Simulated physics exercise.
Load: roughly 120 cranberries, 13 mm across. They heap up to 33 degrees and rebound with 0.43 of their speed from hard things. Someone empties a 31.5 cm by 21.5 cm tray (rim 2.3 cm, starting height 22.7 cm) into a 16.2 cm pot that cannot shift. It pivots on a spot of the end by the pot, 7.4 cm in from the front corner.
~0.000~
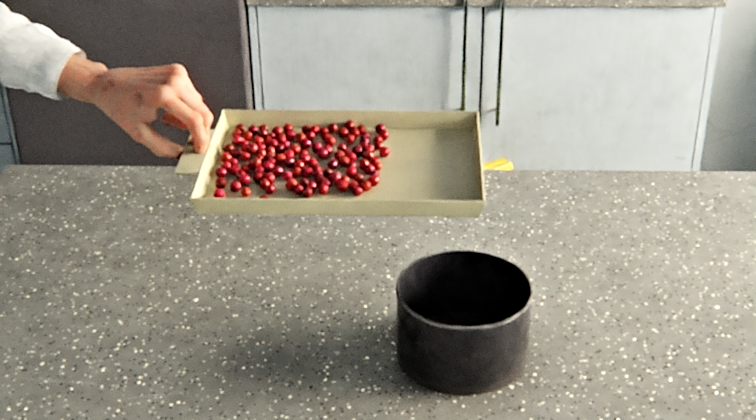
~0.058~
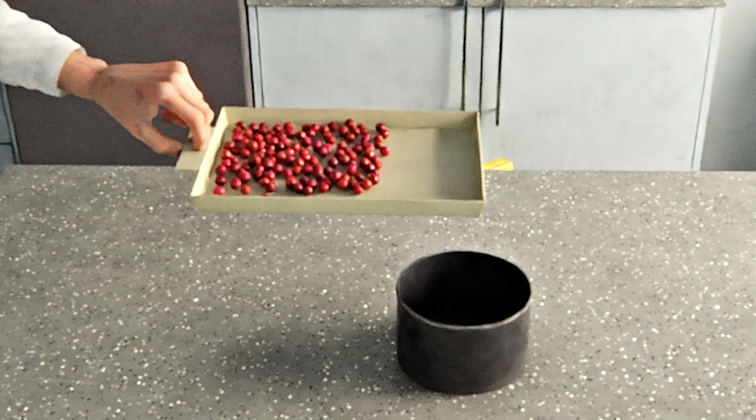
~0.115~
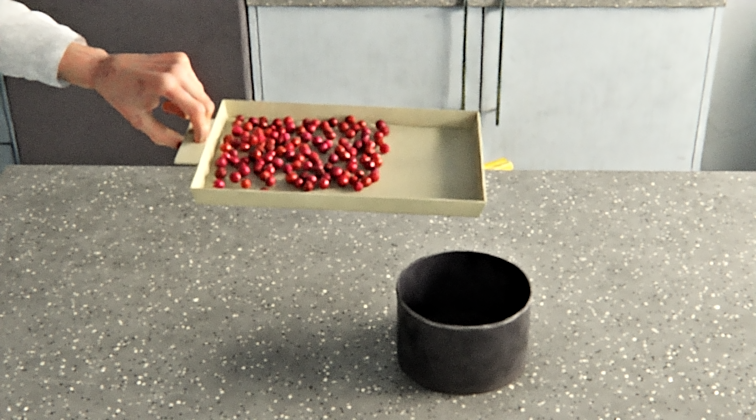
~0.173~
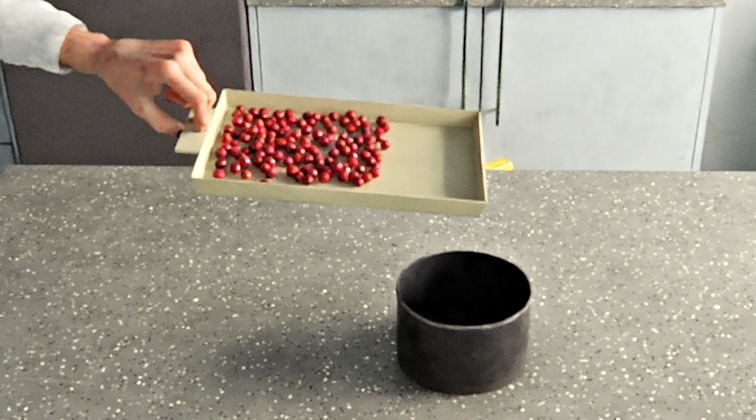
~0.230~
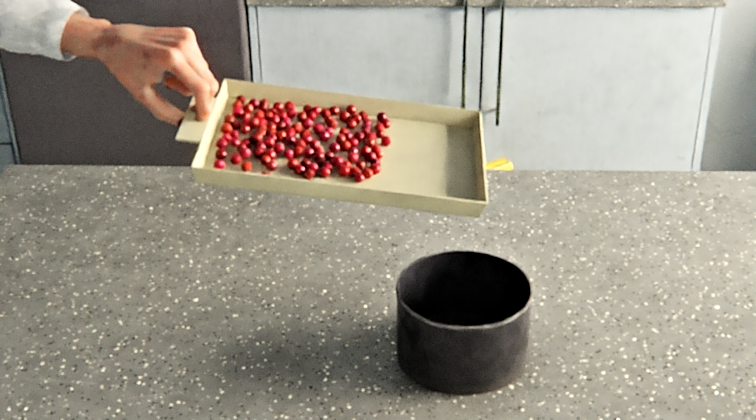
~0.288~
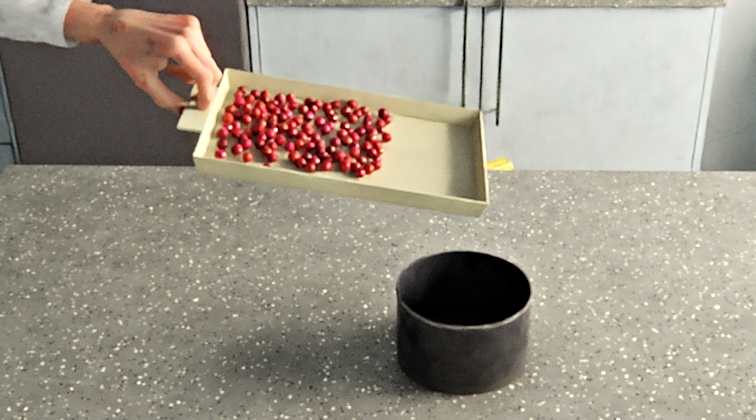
At first, a hand holds the left end of a shallow beige tray level above a speckled gray counter, with many red berries clustered toward its left side and a dark round pot below. The hand then steadily raises that end, tilting the tray slightly down to the right, while the berries stay clustered.
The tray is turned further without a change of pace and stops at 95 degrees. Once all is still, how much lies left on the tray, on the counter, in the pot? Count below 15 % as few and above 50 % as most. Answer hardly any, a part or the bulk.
Tray: Hardly any, counter: The bulk, pot: A part.
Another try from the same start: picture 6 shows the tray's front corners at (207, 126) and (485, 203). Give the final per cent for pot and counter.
Pot 35, counter 65.
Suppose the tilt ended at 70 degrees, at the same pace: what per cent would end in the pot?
Then about 0 per cent.
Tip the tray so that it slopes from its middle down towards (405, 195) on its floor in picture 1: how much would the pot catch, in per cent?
About 80 per cent.
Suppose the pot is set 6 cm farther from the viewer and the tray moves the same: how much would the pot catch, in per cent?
Then about 25 per cent.
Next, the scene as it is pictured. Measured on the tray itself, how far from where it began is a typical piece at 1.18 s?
Roughly 17 cm.
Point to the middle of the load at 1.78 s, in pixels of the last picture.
Near (479, 151).
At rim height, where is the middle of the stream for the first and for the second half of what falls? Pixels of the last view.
First near (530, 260), later near (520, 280).
After 1.18 s, tilt 49 degrees; the tray holds 95 %, the pot 0 %.
After 1.78 s, tilt 76 degrees; the tray holds 90 %, the pot 0 %.
Then, at 2.43 s, tilt 95 degrees; the tray holds 25 %, the pot 10 %.
At rest (3.5 s), tray 0 %, counter 70 %, pot 30 %.
